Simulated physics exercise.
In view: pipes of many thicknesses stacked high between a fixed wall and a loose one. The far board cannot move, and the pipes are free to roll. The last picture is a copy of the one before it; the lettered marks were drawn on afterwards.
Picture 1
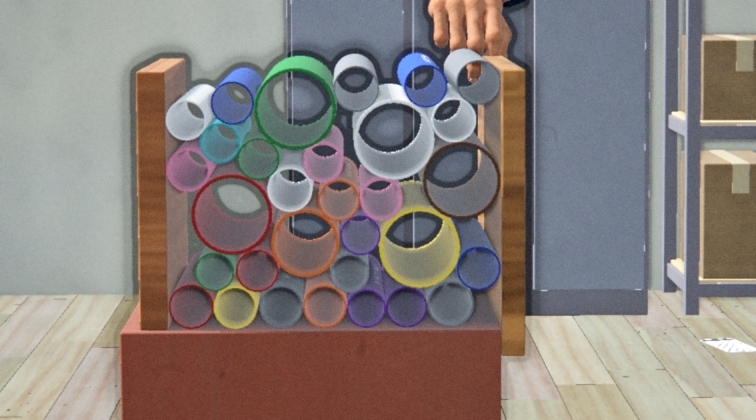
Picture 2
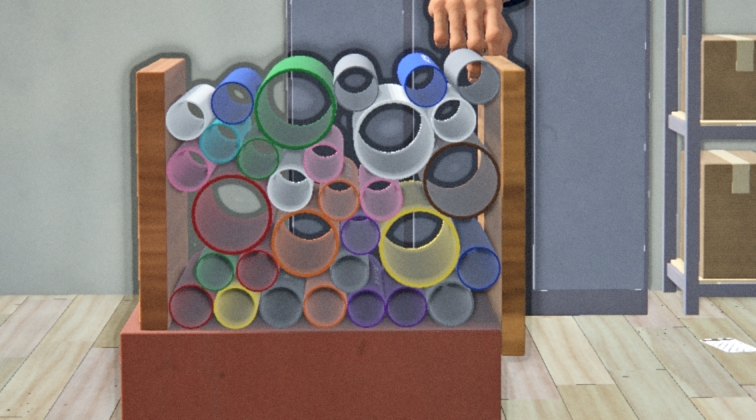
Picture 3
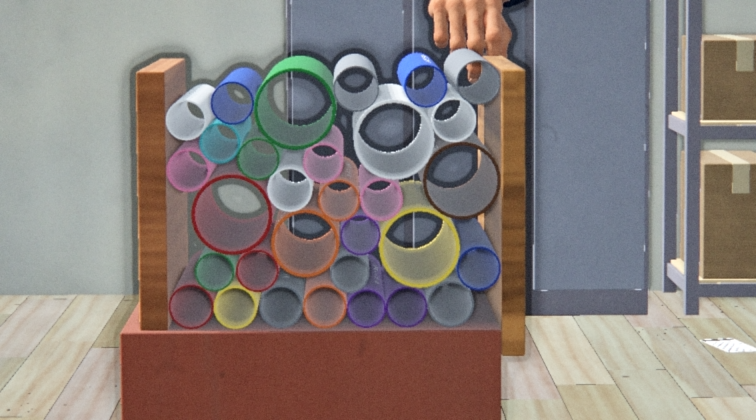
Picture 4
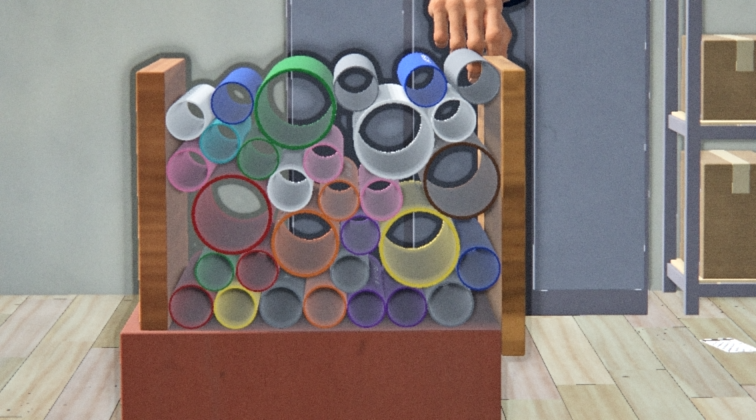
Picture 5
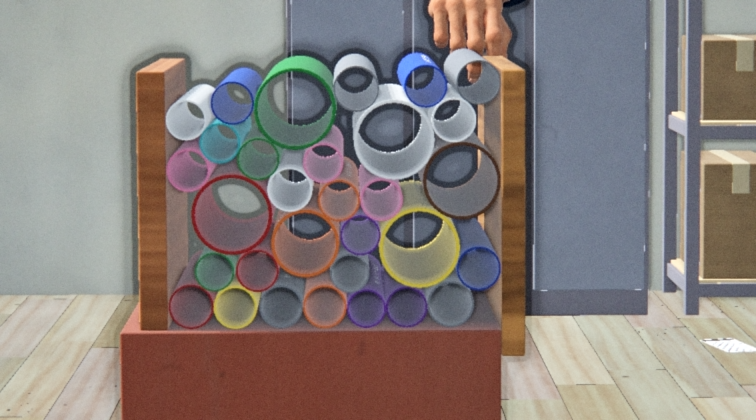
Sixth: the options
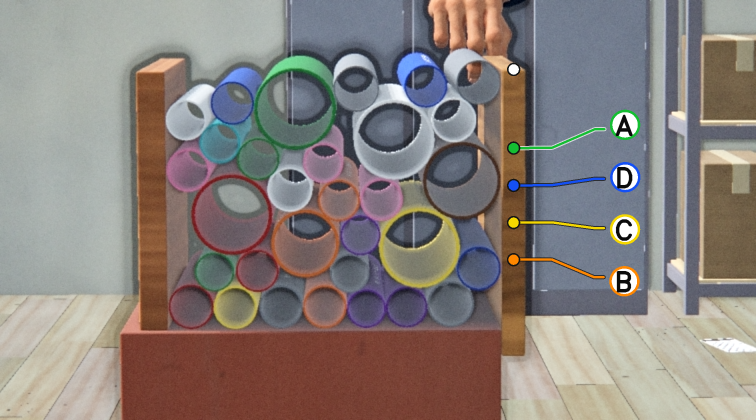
In a storeroom, a hand stays above a stack of colourful pipes, and nothing moves.
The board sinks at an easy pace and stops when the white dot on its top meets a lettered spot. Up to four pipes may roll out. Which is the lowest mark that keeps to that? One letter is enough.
C is the limit.
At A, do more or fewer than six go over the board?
At A, fewer than six.
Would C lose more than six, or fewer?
Fewer than six.
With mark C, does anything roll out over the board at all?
Yes.
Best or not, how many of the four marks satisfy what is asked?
Three of them.
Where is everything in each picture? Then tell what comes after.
A turquoise pipe (220, 143); a grey pipe (356, 88); side board (500, 193), in the first picture.
Side board (500, 193); a red pipe (191, 306), in the second picture.
A purple pipe (407, 306); a red pipe (257, 270), in the third picture.
A brown pipe (461, 181); a green pipe (259, 158), in the fourth picture.
A turquoise pipe (220, 143); a grey pipe (356, 88); side board (500, 193), in the fifth picture.
On the marked copy, A at (514, 148); B at (514, 260); C at (514, 223); D at (514, 186); the white dot at (514, 70).
With C. Early on, top of the board (501, 140).
Further on, top of the board (501, 220).
At the end, top of the board (501, 222), three out over the board.
As for the rest, A none out over the board; B five out over the board; D one out over the board.
